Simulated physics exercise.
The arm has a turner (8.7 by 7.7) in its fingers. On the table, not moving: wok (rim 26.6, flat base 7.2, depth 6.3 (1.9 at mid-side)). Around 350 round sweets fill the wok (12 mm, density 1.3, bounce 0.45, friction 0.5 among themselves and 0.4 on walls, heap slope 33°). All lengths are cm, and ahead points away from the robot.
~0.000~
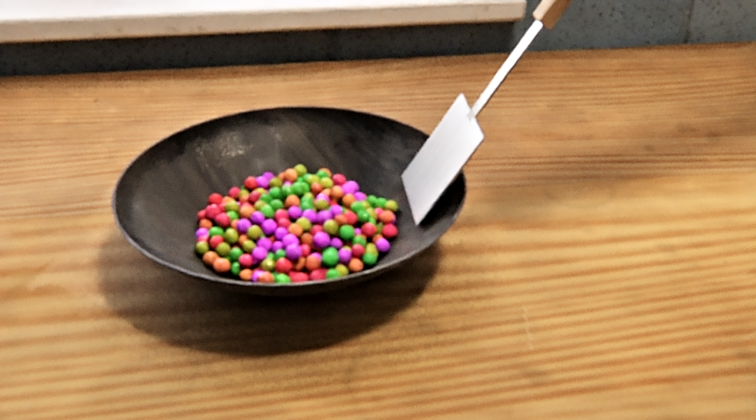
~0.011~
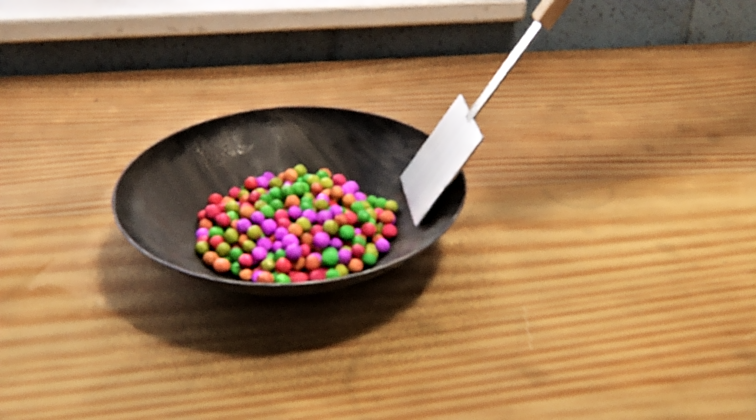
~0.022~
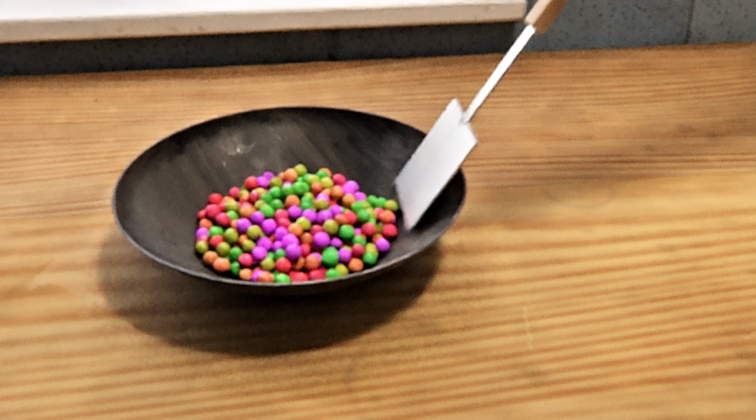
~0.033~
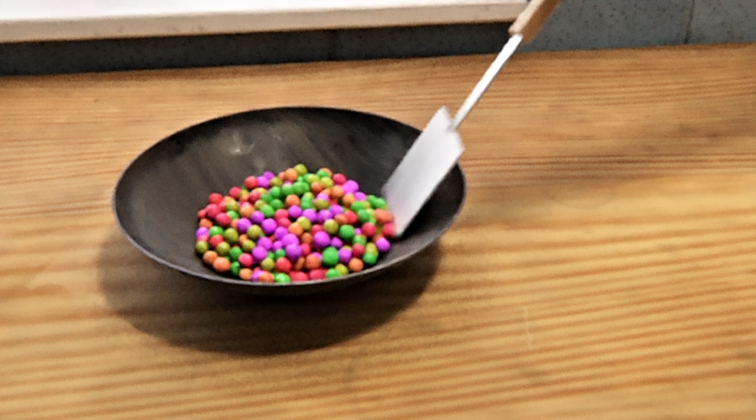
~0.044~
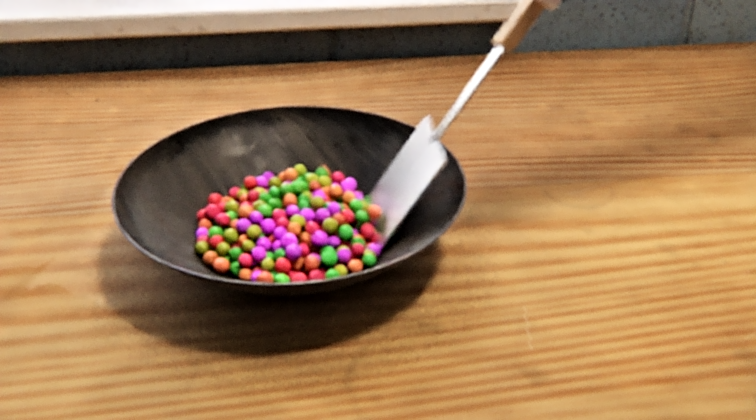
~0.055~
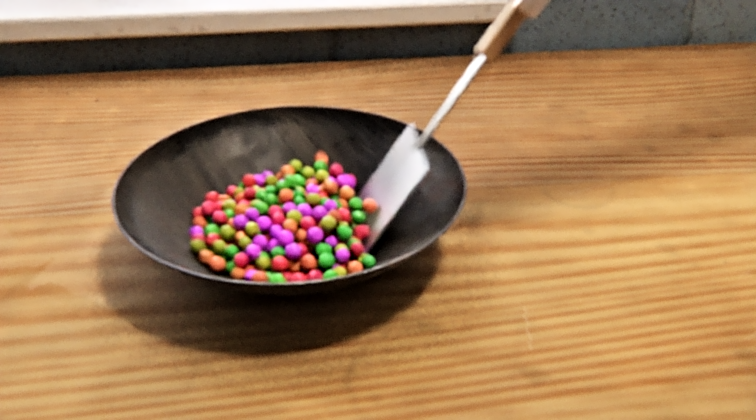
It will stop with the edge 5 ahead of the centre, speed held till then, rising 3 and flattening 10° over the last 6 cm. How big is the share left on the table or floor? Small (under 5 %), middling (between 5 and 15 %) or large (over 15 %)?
Answer: Large; over 15 % of the round sweets finish on the table or floor.
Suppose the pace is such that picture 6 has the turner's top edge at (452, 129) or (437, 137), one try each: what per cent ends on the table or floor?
Some 0 and 5 per cent.
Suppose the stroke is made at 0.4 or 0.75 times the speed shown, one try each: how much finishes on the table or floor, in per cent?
Some 0 and 10 per cent.
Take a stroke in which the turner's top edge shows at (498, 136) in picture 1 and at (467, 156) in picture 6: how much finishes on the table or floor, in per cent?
About 0 per cent.
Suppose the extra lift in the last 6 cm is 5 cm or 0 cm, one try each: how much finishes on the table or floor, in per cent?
Some 25 and 20 per cent.
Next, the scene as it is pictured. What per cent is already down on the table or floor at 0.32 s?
About 10 per cent.
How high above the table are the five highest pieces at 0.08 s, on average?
About 5 cm.
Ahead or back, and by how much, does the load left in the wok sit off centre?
Roughly 3.5 cm ahead.
By 0.08 s, sloping 57°, highest piece 6 above the table; 350 in the wok.
By 0.11 s, sloping 54°, highest piece 7 above the table; 350 in the wok.
By 0.32 s, sloping 47°, highest piece 9 above the table; 277 in the wok, 37 on the table or floor, 36 on the blade or in flight.
By 1.37 s, sloping 47°, highest piece 6 above the table; 277 in the wok, 73 on the table or floor.
Final count, 277 in the wok, 73 on the table or floor. That is 21 % on the table or floor.
